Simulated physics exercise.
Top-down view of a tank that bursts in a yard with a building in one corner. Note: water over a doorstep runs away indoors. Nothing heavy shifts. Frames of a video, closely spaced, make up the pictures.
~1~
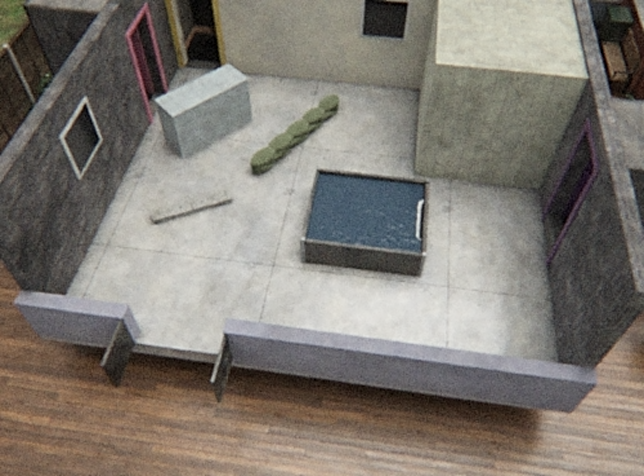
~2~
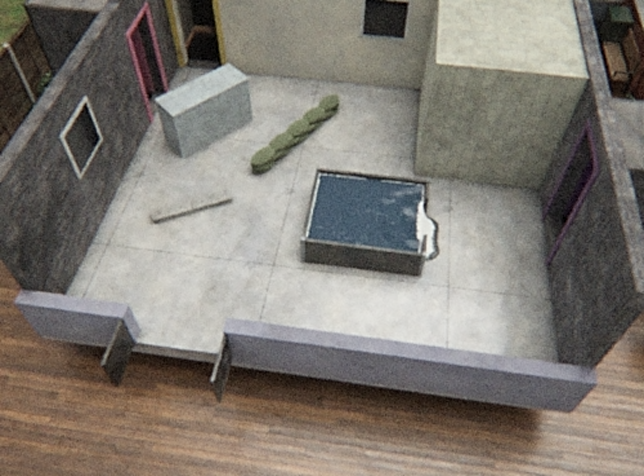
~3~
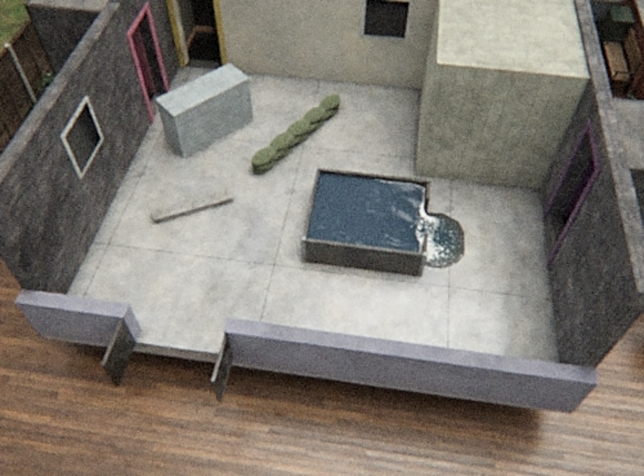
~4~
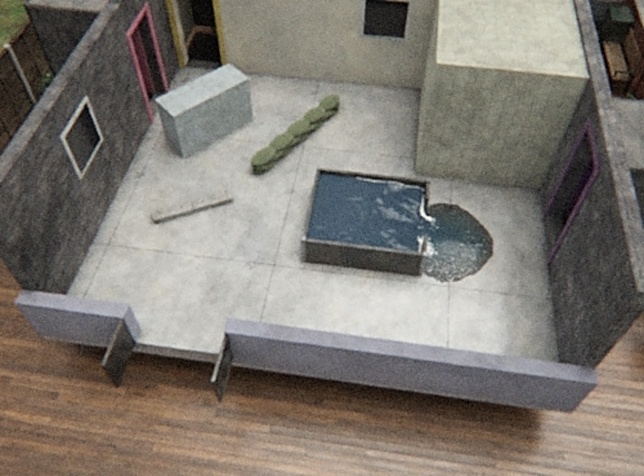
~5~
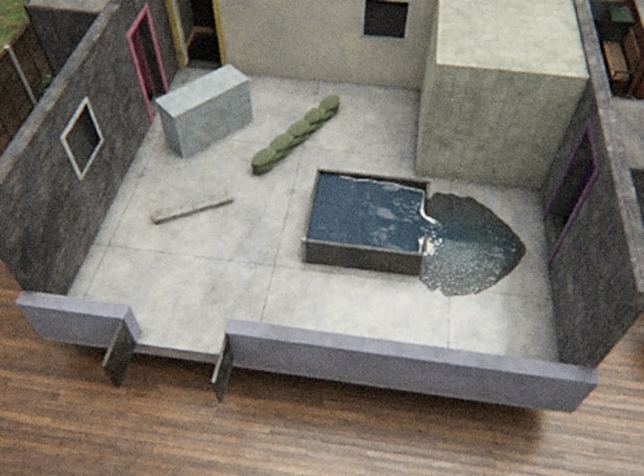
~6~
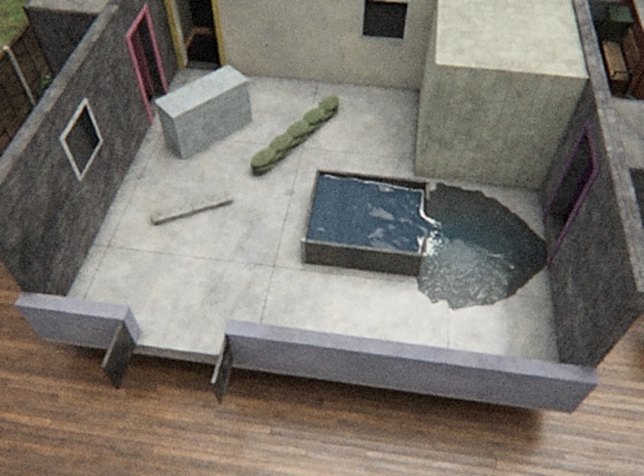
Walled concrete yard with a square tank of dark water bursting at its right side, water pouring out and spreading rightward across the floor.
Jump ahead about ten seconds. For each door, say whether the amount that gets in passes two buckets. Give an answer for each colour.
Pink door: No, purple door: No, yellow door: No.
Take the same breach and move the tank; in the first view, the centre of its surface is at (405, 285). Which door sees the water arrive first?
In my view it is the purple one.
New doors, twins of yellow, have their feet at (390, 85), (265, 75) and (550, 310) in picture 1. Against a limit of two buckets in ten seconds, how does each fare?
First falls short, then falls short, then tops the limit.
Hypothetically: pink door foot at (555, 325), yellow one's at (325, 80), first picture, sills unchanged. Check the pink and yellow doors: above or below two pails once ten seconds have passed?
As it turns out, the pink door spills past but the yellow door keeps clear.
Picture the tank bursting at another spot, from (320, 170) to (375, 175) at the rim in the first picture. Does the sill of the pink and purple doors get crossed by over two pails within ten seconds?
Note: Pink crosses the line, purple misses the line.
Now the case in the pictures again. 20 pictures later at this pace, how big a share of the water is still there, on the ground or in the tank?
Around 100 parts in a hundred.
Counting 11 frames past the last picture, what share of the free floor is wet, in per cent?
15 %.
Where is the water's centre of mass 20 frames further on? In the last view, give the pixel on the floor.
Roughly at (433, 249).
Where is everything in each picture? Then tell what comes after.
The first frame shows still water in the open tank at (368, 212).
In the second frame, the front is at a hidden place, out from the gap at (421, 232).
In the third frame, the front is at (458, 255), out from the gap at (422, 232).
In the fourth frame, the front is at (489, 251), out from the gap at (422, 232).
In the fifth frame, water pours out at (422, 232) and has run to (519, 244).
In the sixth frame, water pours out at (422, 232) and has run to (547, 255).
A moment on, water covers 15 % of the floor; the pink door not reached, the purple door wet at the sill, nothing in, the yellow door not reached.
Next, water covers 15 % of the floor; the pink door not reached, the purple door wet at the sill, nothing in, the yellow door not reached.
Then, water covers 20 % of the floor; the pink door not reached, the purple door wet at the sill, nothing in, the yellow door not reached.
Later, water covers 45 % of the floor; the pink door not reached, the purple door wet at the sill, nothing in, the yellow door not reached.
In the end, water covers 65 % of the floor; the pink door not reached, the purple door wet at the sill, nothing in, the yellow door not reached.
